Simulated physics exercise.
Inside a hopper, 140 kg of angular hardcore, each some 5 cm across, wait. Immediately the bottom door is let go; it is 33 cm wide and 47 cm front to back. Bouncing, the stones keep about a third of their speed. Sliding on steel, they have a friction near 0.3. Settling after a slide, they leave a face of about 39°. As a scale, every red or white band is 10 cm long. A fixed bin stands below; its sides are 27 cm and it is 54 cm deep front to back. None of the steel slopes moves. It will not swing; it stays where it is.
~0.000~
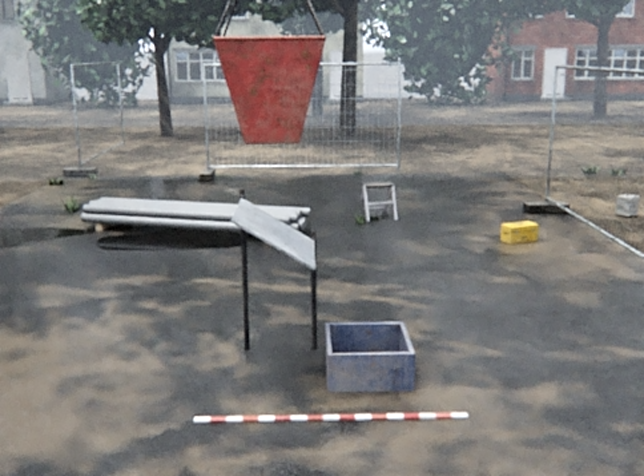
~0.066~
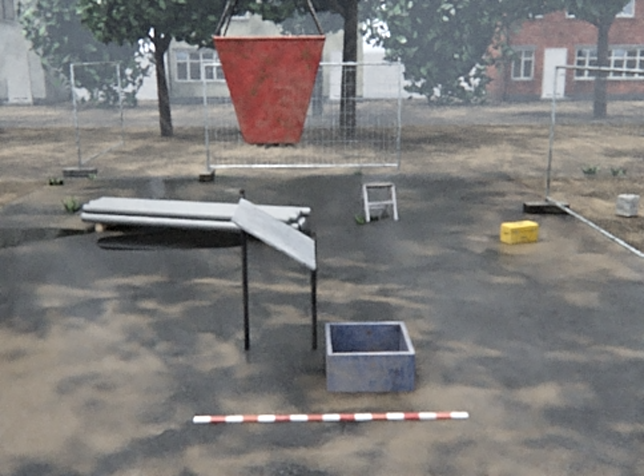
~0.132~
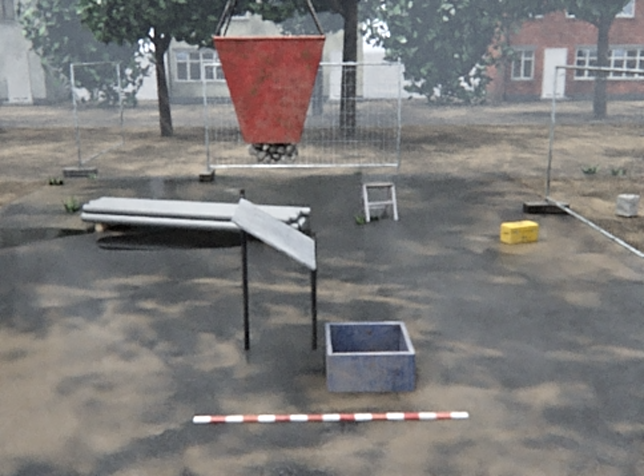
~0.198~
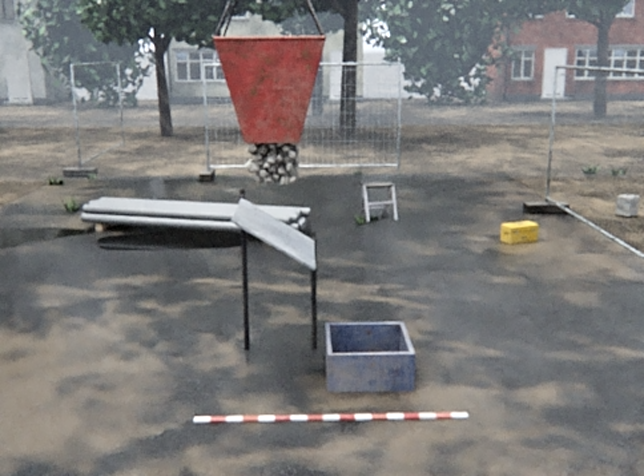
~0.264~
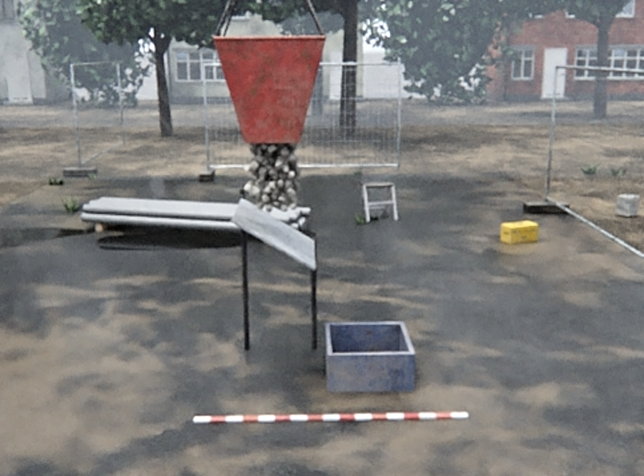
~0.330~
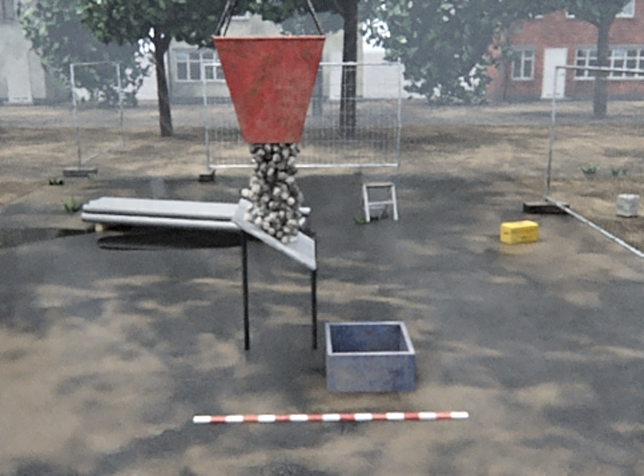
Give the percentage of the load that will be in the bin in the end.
Some 48 per cent of the load ends in the bin.
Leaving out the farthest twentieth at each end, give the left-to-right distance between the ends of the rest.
Some 100 cm left to right.
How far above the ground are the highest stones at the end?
30 cm.
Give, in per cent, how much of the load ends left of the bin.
Close to 5 in a hundred.
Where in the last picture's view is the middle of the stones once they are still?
I'd point to somewhere near (387, 366).
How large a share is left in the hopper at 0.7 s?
Some 0 per cent is still held.
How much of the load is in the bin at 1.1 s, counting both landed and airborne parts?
Roughly 40 percent.
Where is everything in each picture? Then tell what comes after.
In the first picture, the outlet is at (272, 135); nothing has dropped yet.
In the second picture, the outlet is at (272, 135); 5 % is out.
In the third picture, the outlet is at (272, 135); 12 % is out, the lowest stones still above the rim at (281, 154), 155 cm up.
In the fourth picture, the outlet is at (272, 135); 23 % is out, the lowest stones still above the rim at (282, 176), 141 cm up.
In the fifth picture, the outlet is at (272, 135); 35 % is out, the lowest stones still above the rim at (282, 202), 123 cm up.
In the sixth picture, the outlet is at (272, 135); 48 % is out, the lowest stones still above the rim at (289, 232), 103 cm up.
After 0.7 s, 0 % in the hopper, 47 % on the steel, 22 % falling or lying left of the bin, 21 % falling or lying in the bin, 11 % falling or lying beside or right of the bin; the stones farthest right are at (413, 344).
After 1.1 s, 0 % in the hopper, 6 % on the steel, 8 % falling or lying left of the bin, 42 % falling or lying in the bin, 44 % falling or lying beside or right of the bin; the stones farthest right are at (503, 377).
After 1.7 s, 0 % in the hopper, 4 % falling or lying left of the bin, 48 % falling or lying in the bin, 47 % falling or lying beside or right of the bin; the stones farthest right are at (548, 363).
After 2.6 s, 0 % in the hopper, 4 % falling or lying left of the bin, 48 % falling or lying in the bin, 47 % falling or lying beside or right of the bin; the stones farthest right are at (552, 363).
After 4.5 s, 0 % in the hopper, 4 % left of the bin, 48 % in the bin, 47 % beside or right of the bin; the stones farthest right are at (552, 363).
